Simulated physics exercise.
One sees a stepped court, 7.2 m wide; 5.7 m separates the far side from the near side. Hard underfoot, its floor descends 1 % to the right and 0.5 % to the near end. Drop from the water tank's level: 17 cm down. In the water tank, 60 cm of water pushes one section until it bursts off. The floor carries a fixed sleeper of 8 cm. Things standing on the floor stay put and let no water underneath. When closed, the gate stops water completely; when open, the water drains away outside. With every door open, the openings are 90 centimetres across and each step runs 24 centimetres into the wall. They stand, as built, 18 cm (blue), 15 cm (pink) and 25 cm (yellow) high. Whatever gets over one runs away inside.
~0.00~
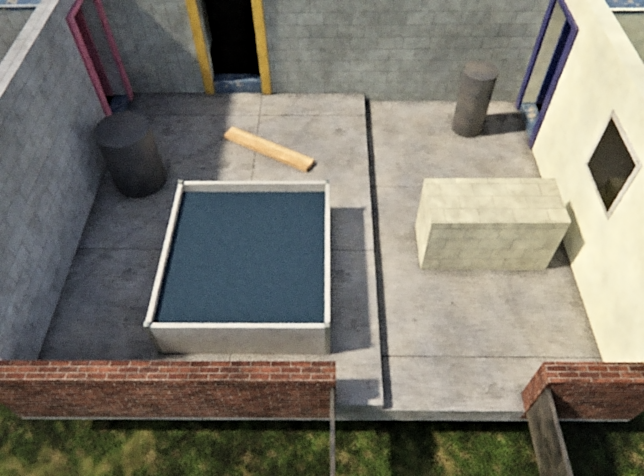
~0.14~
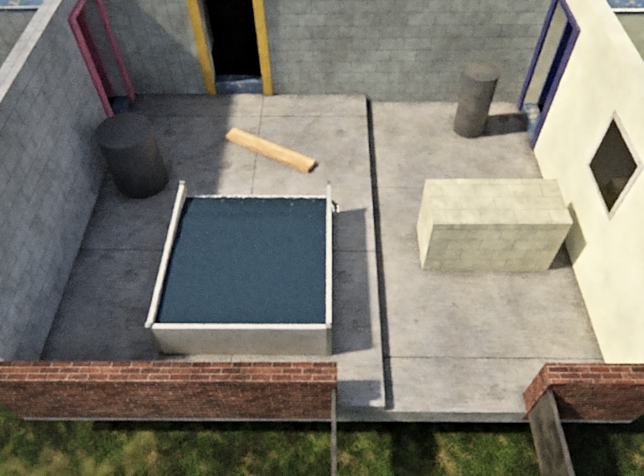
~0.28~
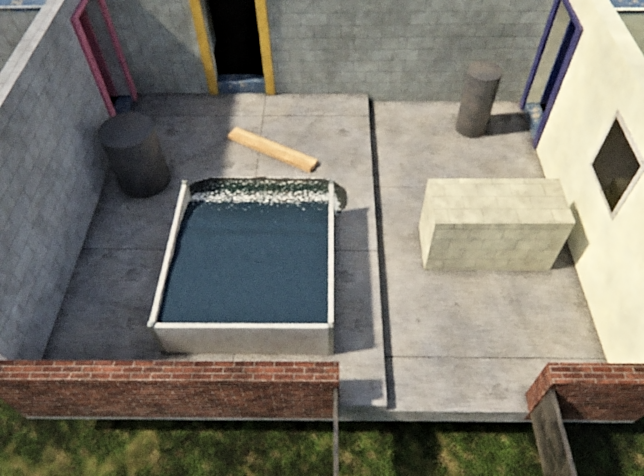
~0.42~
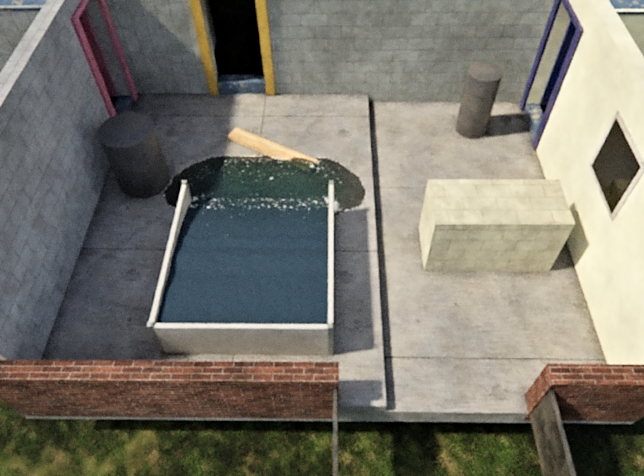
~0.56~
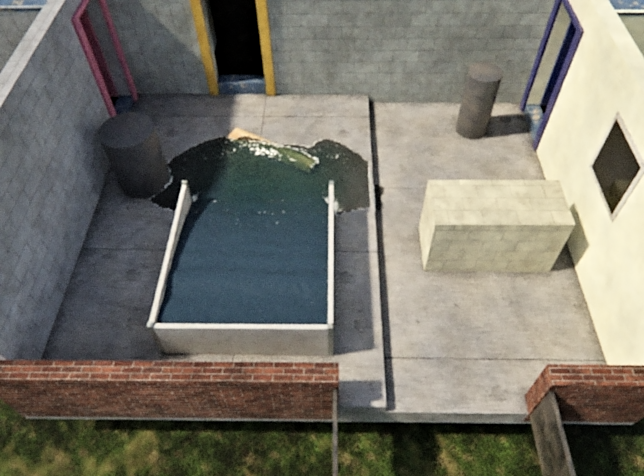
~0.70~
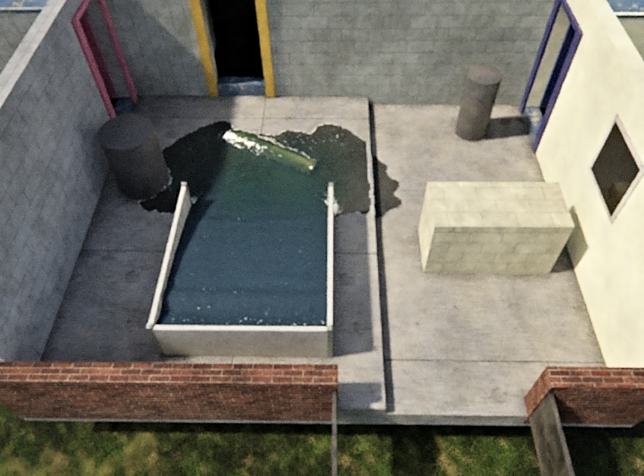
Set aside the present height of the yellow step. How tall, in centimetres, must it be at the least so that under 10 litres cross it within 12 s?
23 cm.
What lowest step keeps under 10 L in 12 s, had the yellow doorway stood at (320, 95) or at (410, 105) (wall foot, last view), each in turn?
Around 23 and 15 cm respectively.
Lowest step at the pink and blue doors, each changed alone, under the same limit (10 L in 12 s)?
About 30 cm at pink and 25 cm at blue.
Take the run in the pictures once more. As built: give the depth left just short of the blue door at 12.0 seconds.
12.0 cm.
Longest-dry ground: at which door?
Last of all, the blue one.
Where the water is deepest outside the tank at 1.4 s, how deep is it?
31 cm.
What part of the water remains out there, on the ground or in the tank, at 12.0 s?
Something near 86 out of a hundred parts.
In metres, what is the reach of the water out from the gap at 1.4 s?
Distance from gap: Approx. 3.6 m.
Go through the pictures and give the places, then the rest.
Still water, 60 cm deep, in the water tank at (247, 250); the yellow door at (231, 45) is dry, in the first frame.
Water pours out on the far side and has run 0.3 m, to a hidden place; about 8 cm deep outside, 60 cm at the back, in the second frame.
The gap is on the far side, the front 0.7 m out at (214, 181); the back of the water tank holds 60 cm, in the third frame.
Water pours out on the far side and has run 1.3 m, to (268, 158); about 10 cm deep outside, 60 cm at the back, in the fourth frame.
The front is at (218, 141), 1.7 m from the gap on the far side; 4.5 m2 of floor is wet, 60 cm left at the back, in the fifth frame.
Water pours out on the far side and has run 2.2 m, to (218, 125); about 7 cm deep outside, 55 cm at the back; 0.9 m in a straight line remain to the yellow door at (235, 48), in the sixth frame.
After 1.4 s water covers 35 % of the floor, deepest (31 cm) near (285, 168); 29 cm at the yellow door, 0 litres in over its 25 cm step.
After 3.0 s water covers 45 % of the floor, deepest (35 cm) near (512, 109); 22 cm at the yellow door, 4 litres in over its 25 cm step.
After 12.0 s water covers 90 % of the floor, deepest (15 cm) near (604, 397); 2 cm at the yellow door, 4 litres in over its 25 cm step.
At the yellow door as built, the water arrived by 1.2 s and peaked near 29 cm at 1.4 s.
With a step of 18.5 cm, 41 litres would have come in within the 12 s; with 28.5 cm, 0 litres. So under 10 litres takes about 23 cm.
